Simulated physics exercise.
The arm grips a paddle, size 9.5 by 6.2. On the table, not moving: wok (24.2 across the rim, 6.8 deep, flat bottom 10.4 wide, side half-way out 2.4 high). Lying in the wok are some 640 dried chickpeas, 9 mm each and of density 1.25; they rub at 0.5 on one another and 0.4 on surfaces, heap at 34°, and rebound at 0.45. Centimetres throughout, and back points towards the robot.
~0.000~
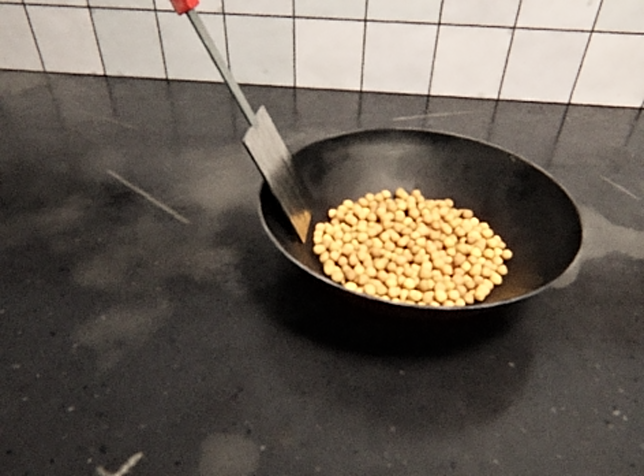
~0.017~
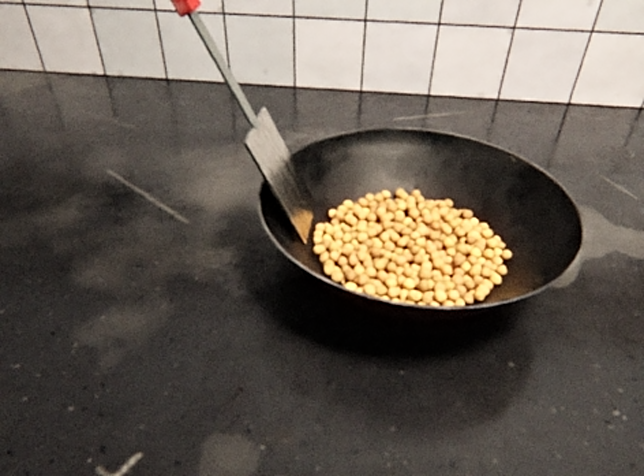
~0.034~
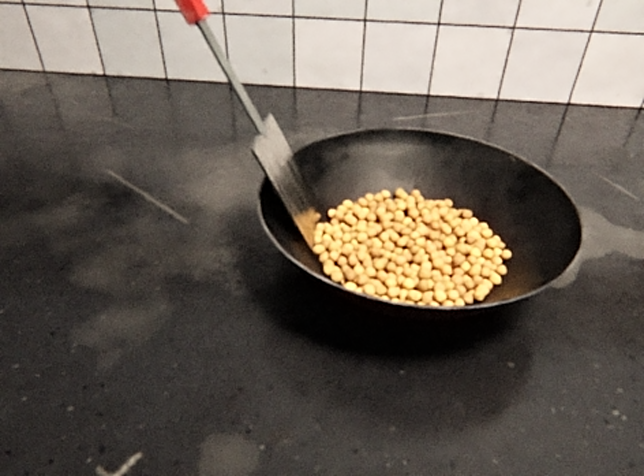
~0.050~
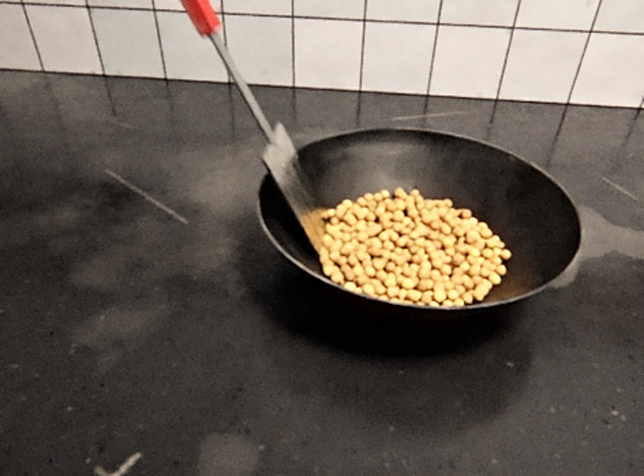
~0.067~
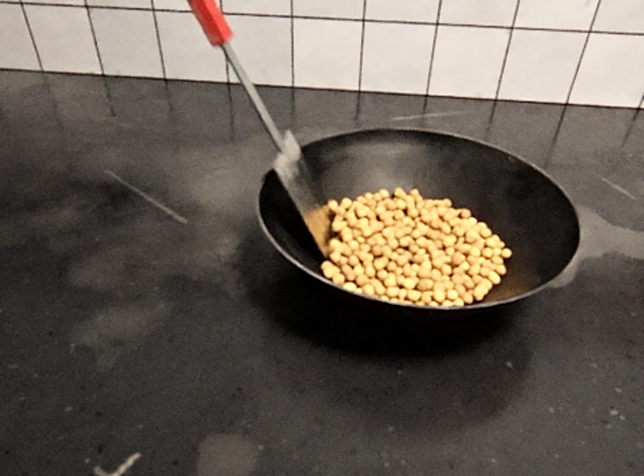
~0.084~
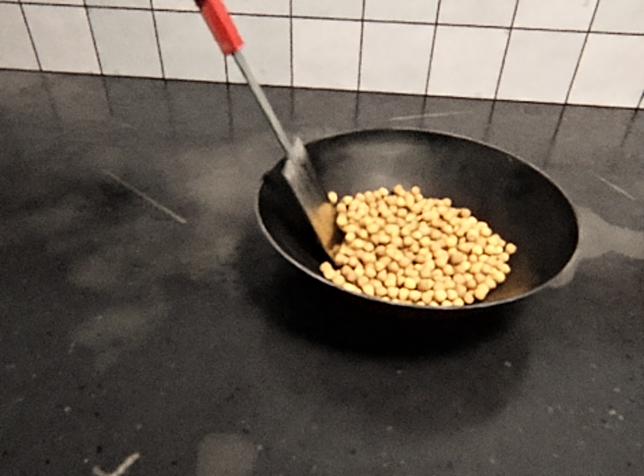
A spatula with a red handle slid down and to the right inside a black wok on a dark counter, nudging the left edge of a pile of chickpeas slightly rightward.
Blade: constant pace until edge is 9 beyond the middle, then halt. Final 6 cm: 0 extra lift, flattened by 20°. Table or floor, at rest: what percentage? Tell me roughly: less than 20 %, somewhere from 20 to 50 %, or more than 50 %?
Less than 20 %.
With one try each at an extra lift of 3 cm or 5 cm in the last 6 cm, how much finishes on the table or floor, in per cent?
First try around 15 percent, second try around 10 percent.
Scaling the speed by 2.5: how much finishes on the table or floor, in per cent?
Roughly 35 percent ends on the table or floor.
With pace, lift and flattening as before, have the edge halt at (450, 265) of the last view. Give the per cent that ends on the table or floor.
Around 0 percent ends on the table or floor.
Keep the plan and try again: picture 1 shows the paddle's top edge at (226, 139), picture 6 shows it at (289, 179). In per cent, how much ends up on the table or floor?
It comes to something like 25 %, give or take.
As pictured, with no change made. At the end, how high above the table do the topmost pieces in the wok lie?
It reaches roughly 8.0 cm.
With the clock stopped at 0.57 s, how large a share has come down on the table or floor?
10 per cent.
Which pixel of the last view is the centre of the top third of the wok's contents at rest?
The middle lies somewhere around (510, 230).
After 0.20 s, sloping 64°, highest piece 7 above the table; 639 in the wok.
After 0.31 s, sloping 56°, highest piece 7 above the table; 638 in the wok, 1 on the blade or in flight.
After 0.57 s, sloping 44°, highest piece 8 above the table; 566 in the wok, 66 on the table or floor, 7 on the blade or in flight.
After 1.62 s, sloping 44°, highest piece 7 above the table; 565 in the wok, 74 on the table or floor.
At rest, 565 in the wok, 74 on the table or floor. That is 12 % on the table or floor.
